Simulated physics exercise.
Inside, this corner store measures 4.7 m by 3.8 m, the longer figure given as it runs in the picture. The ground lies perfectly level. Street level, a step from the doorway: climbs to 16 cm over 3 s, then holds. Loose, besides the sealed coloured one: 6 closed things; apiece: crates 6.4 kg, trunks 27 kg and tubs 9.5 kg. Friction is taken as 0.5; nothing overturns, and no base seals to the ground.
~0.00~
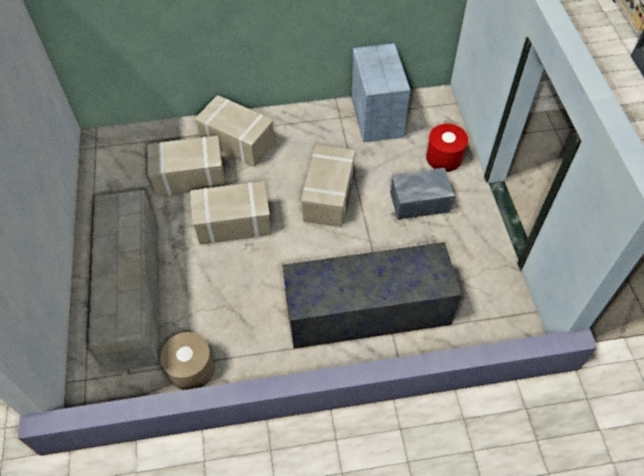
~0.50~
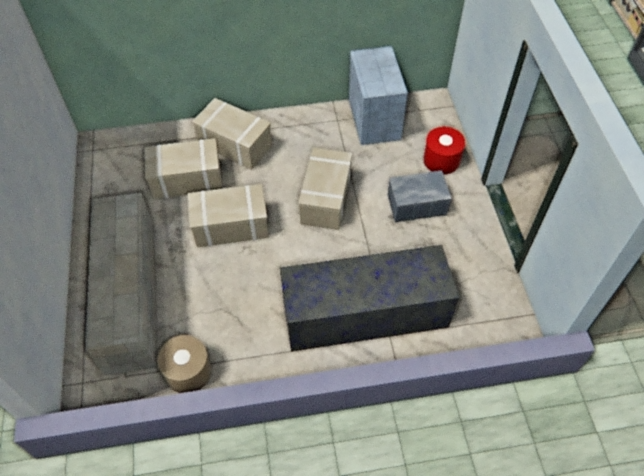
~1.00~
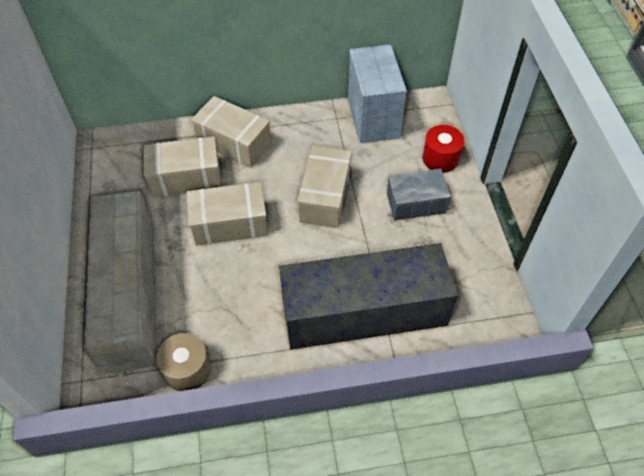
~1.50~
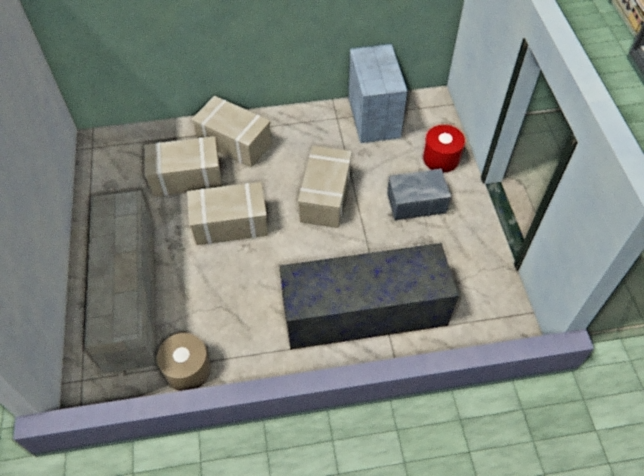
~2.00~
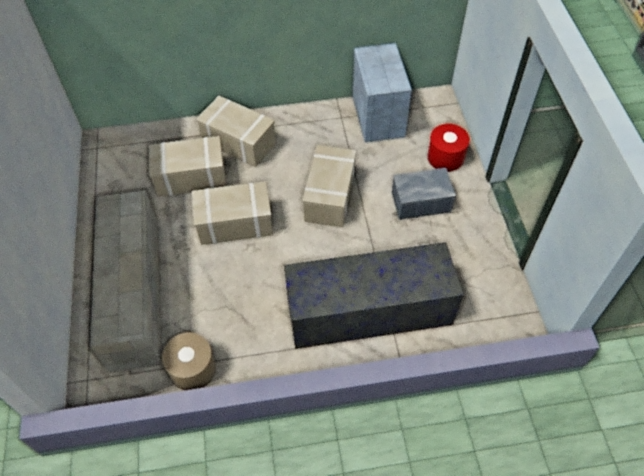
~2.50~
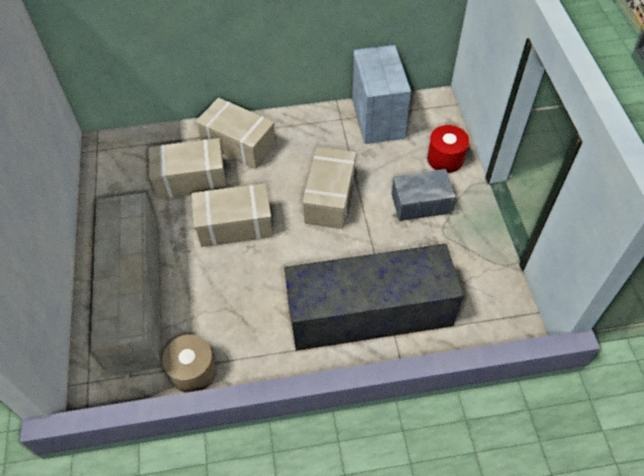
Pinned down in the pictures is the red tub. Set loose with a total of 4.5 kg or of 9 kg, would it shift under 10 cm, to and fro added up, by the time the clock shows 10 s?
Only the bigger ballast works.
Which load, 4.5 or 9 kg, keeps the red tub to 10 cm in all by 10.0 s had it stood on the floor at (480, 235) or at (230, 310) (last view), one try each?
Log: Try 1 neither pick works; try 2 neither pick works.
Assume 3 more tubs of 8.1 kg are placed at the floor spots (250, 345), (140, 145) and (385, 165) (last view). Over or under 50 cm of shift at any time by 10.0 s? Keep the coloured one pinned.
In that order: Under, less, under.
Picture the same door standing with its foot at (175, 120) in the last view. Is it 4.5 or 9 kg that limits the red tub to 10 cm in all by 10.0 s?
Result: The lesser mass is plenty.
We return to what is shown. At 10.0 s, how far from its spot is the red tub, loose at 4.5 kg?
About 20 cm off its spot.
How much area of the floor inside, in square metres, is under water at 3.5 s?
At that time the wet patch spans about 2.5 m2.
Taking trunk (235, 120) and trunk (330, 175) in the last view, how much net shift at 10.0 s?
The first is 0 cm from its start, the second 20 cm.
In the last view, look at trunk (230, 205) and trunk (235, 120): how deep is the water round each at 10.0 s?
Roughly 6 and 5 cm.
After 3.5 s the red tub would be 0 cm from its start with 4.5 kg and 0 cm from its start with 9 kg; 1 cm of water round it then.
After 4.5 s the red tub would be 0 cm from its start with 4.5 kg and 0 cm from its start with 9 kg; 2 cm of water round it then.
After 7.0 s the red tub would be 3 cm from its start with 4.5 kg and 0 cm from its start with 9 kg; 3 cm of water round it then.
After 10.0 s the red tub would be 20 cm from its start with 4.5 kg and 0 cm from its start with 9 kg; 4 cm of water round it then.
